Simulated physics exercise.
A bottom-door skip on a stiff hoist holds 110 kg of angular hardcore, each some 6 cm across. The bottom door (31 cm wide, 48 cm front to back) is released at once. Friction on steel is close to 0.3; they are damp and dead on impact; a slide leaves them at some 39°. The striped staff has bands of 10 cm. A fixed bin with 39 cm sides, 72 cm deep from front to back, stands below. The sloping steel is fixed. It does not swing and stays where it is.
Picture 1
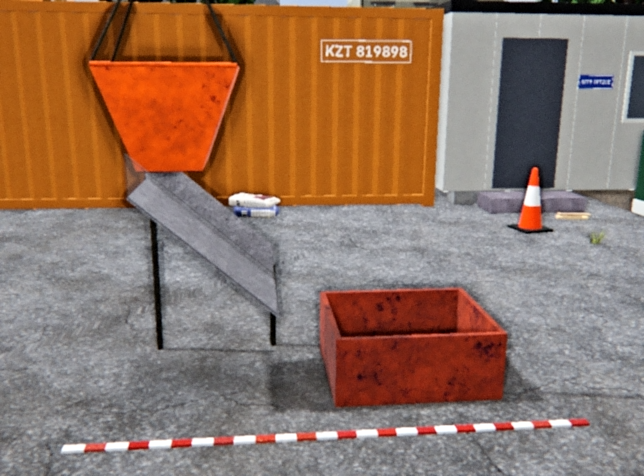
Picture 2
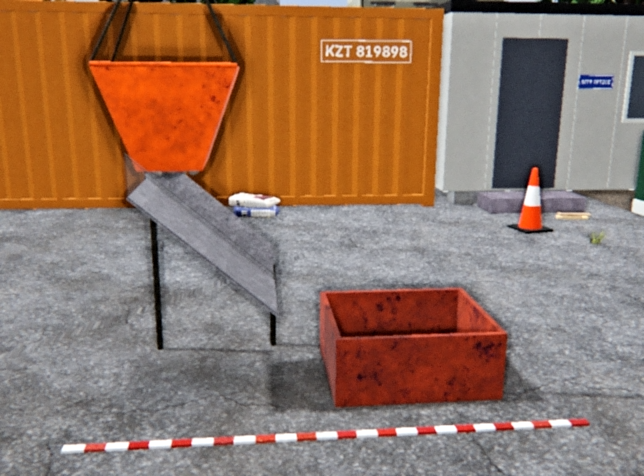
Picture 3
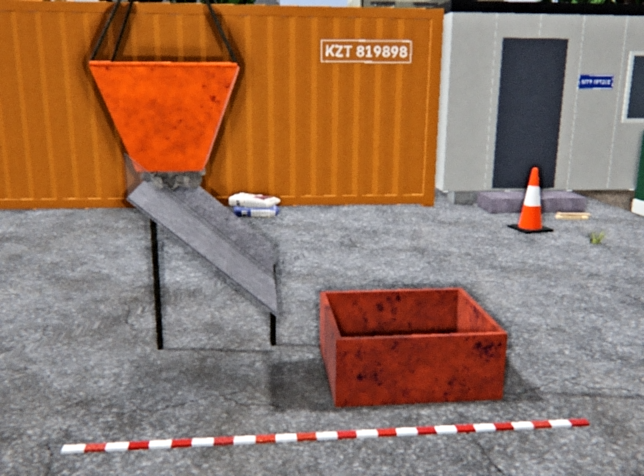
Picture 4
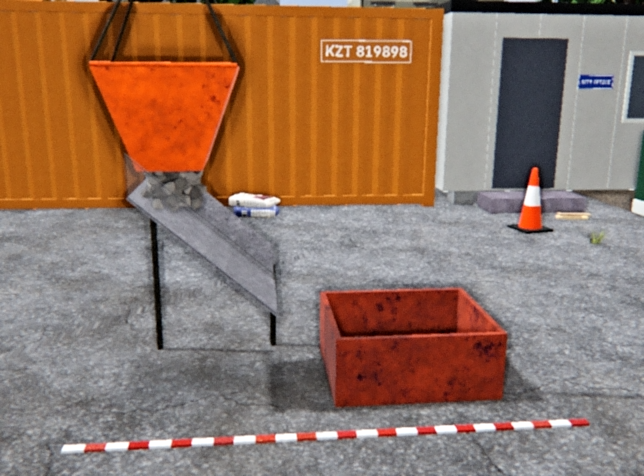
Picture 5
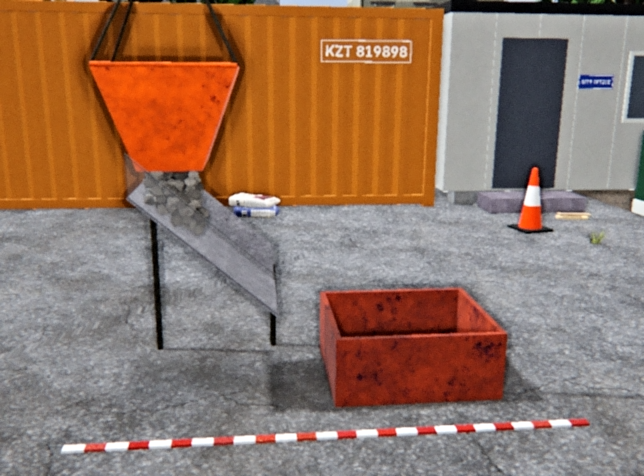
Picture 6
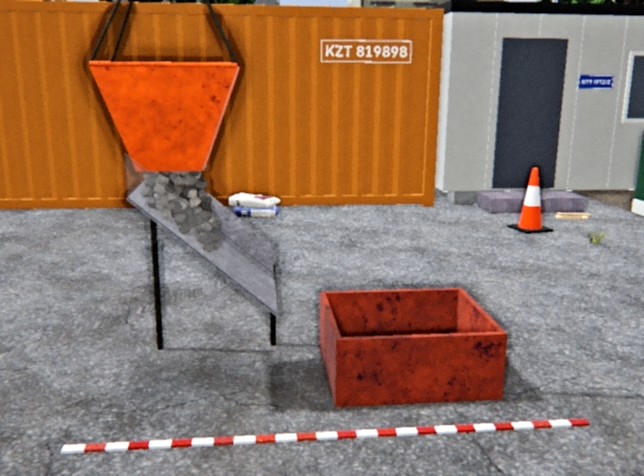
On a paved yard, grey stones drop from an orange hopper and slide down a ramp.
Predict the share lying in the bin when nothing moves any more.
About 1 per cent.
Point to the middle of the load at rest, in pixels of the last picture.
Their middle is at about (303, 367).
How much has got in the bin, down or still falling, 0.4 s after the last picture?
Some 0 per cent.
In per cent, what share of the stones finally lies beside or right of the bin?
Some 5 per cent of the load.
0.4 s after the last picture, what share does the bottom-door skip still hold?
It holds some 0 per cent.
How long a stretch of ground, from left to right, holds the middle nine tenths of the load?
Roughly 50 cm.
Then, 0.4 s after the last picture, 0 % in the bottom-door skip, 71 % on the steel, 28 % falling or lying left of the bin; the stones farthest right are at (324, 340).
Then, 0.8 s after the last picture, 0 % in the bottom-door skip, 12 % on the steel, 88 % falling or lying left of the bin; the stones farthest right are at (339, 356).
Then, 1.4 s after the last picture, 0 % in the bottom-door skip, 95 % falling or lying left of the bin, 1 % falling or lying in the bin, 5 % falling or lying beside or right of the bin; the stones farthest right are at (378, 390).
Then, 2.3 s after the last picture, 0 % in the bottom-door skip, 94 % falling or lying left of the bin, 1 % falling or lying in the bin, 5 % falling or lying beside or right of the bin; the stones farthest right are at (380, 387).
Then, 4.2 s after the last picture, 0 % in the bottom-door skip, 94 % left of the bin, 1 % in the bin, 5 % beside or right of the bin; the stones farthest right are at (380, 387).
